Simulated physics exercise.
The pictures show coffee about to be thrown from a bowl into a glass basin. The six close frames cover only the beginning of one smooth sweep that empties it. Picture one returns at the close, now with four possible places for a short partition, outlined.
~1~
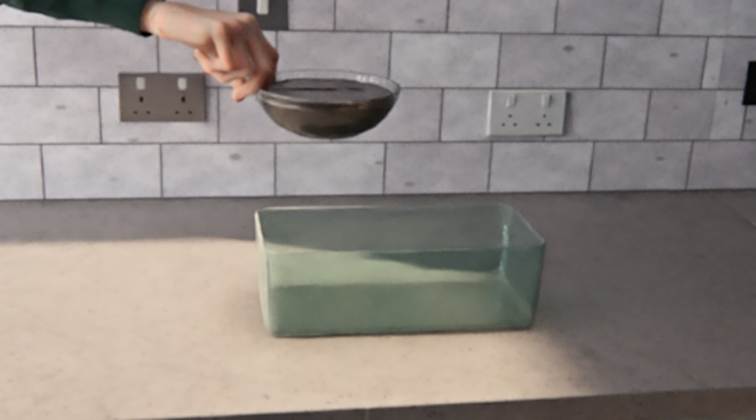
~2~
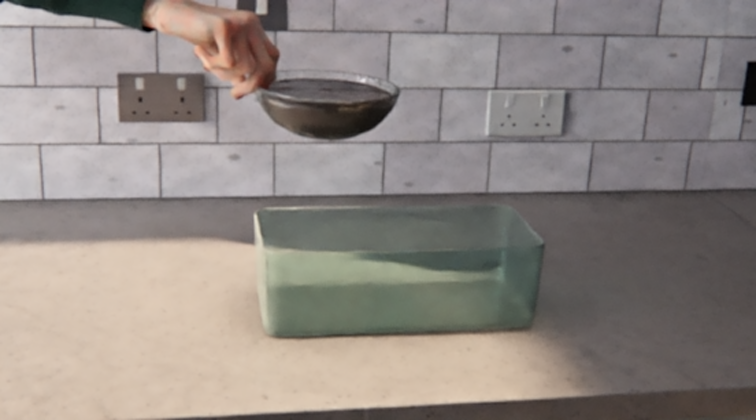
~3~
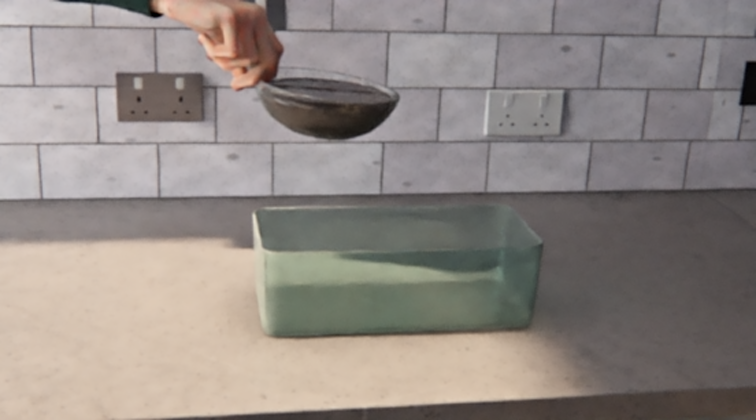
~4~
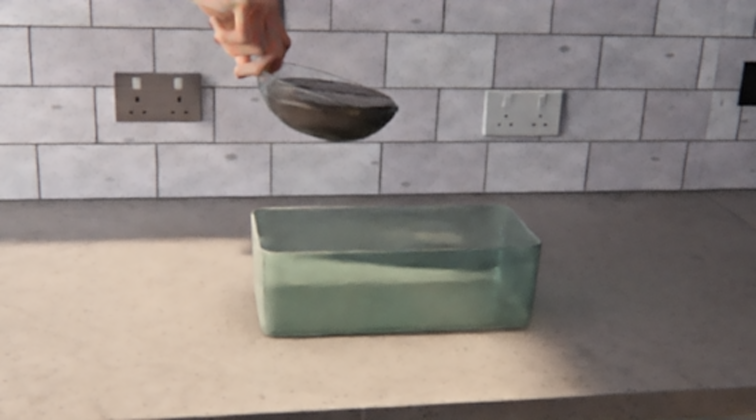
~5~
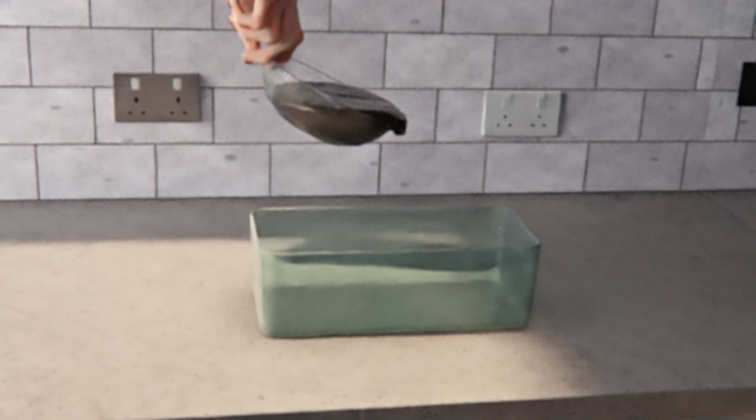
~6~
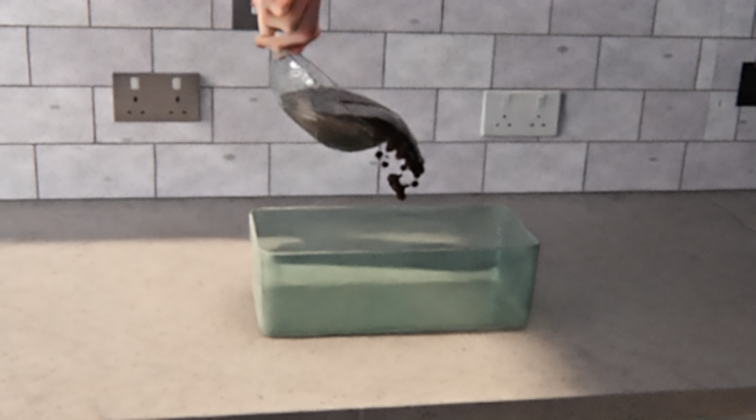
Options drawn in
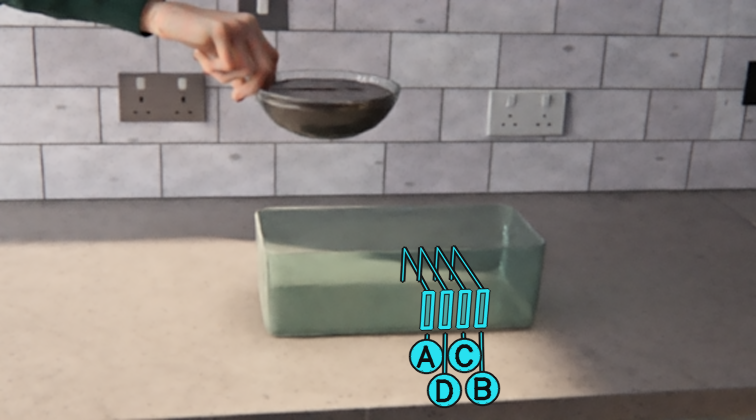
A hand at the upper left holds a clear bowl of dark coffee above a pale green glass basin on a beige kitchen counter, seen from the front and slightly above. Behind them, a pale grey brick-tiled wall carries a brownish socket at left and a white one at right. The hand shifts right and tilts the bowl rightward, and dark clumps slide over its lip.
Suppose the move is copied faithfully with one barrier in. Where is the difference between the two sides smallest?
D.
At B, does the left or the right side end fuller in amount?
More ends on the left.
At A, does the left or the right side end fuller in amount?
More ends on the right.
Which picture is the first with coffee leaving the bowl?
In picture 4.
On the marked copy, A at (427, 334); B at (481, 332); C at (463, 333); D at (445, 334).
For slot A, about 28 % ends left of the wall and 71 % right of it.
For slot B, about 94 % ends left of the wall and 4 % right of it; 3 % is lost outside.
For slot C, about 73 % ends left of the wall and 21 % right of it; 5 % is lost outside.
For slot D, about 50 % ends left of the wall and 48 % right of it.
